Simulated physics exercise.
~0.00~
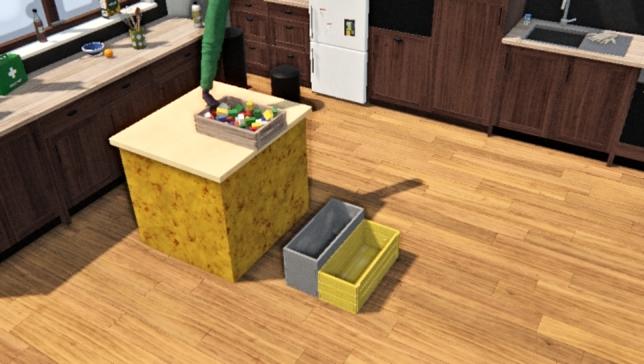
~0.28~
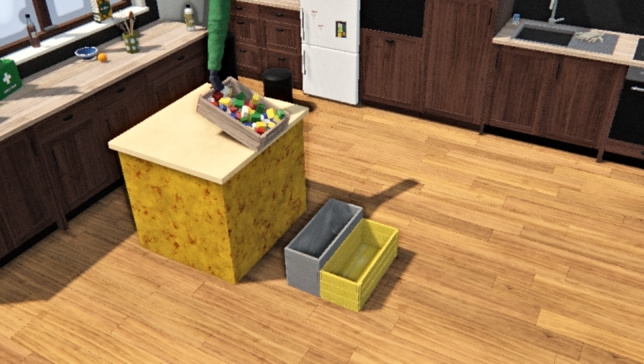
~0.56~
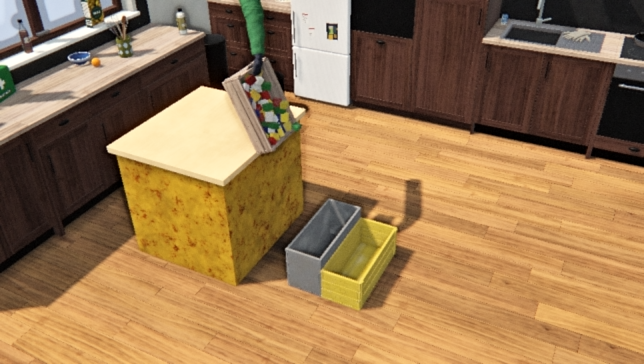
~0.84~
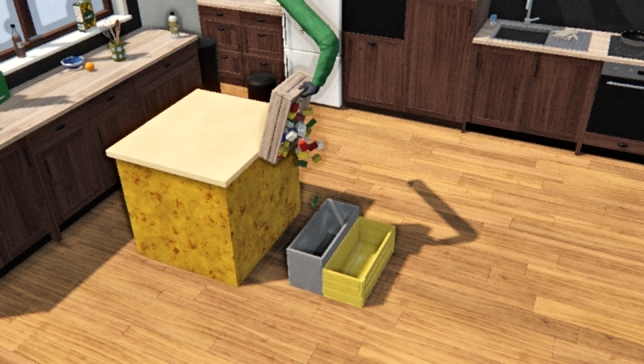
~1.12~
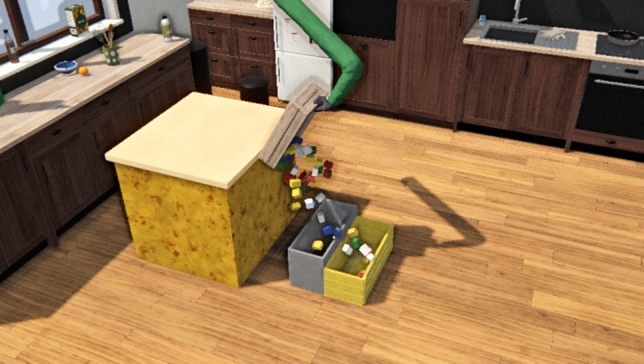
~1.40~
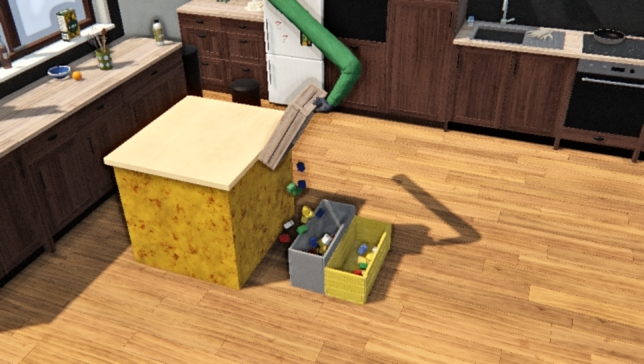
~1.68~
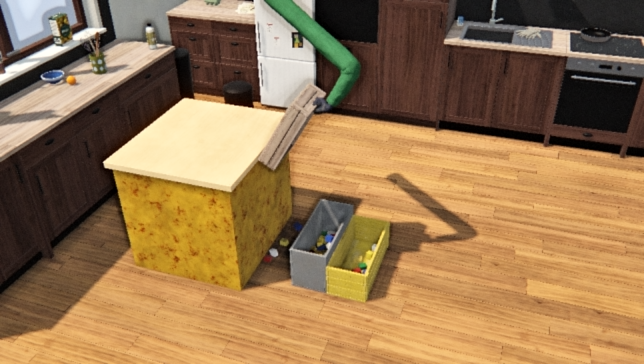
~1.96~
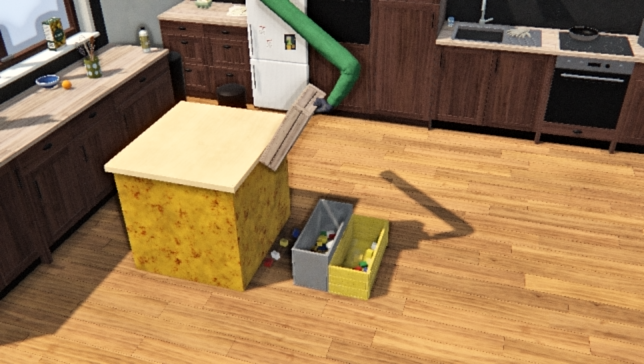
The clip opens on a kitchen with a wooden floor, where a green-sleeved arm holds a wooden tote of colourful toy bricks on a yellow-sided bench, with an empty grey tote and a yellow tub on the floor beside it. The hand swings up the back of the tote, tipping it steeply over the bench's right edge. Bricks slide out and tumble in a loose stream towards the containers. The tote stops tilted past upright and stays there as the last bricks fall. Most settle in the grey tote, fewer in the yellow tub, and several on the floor between bench and grey tote.
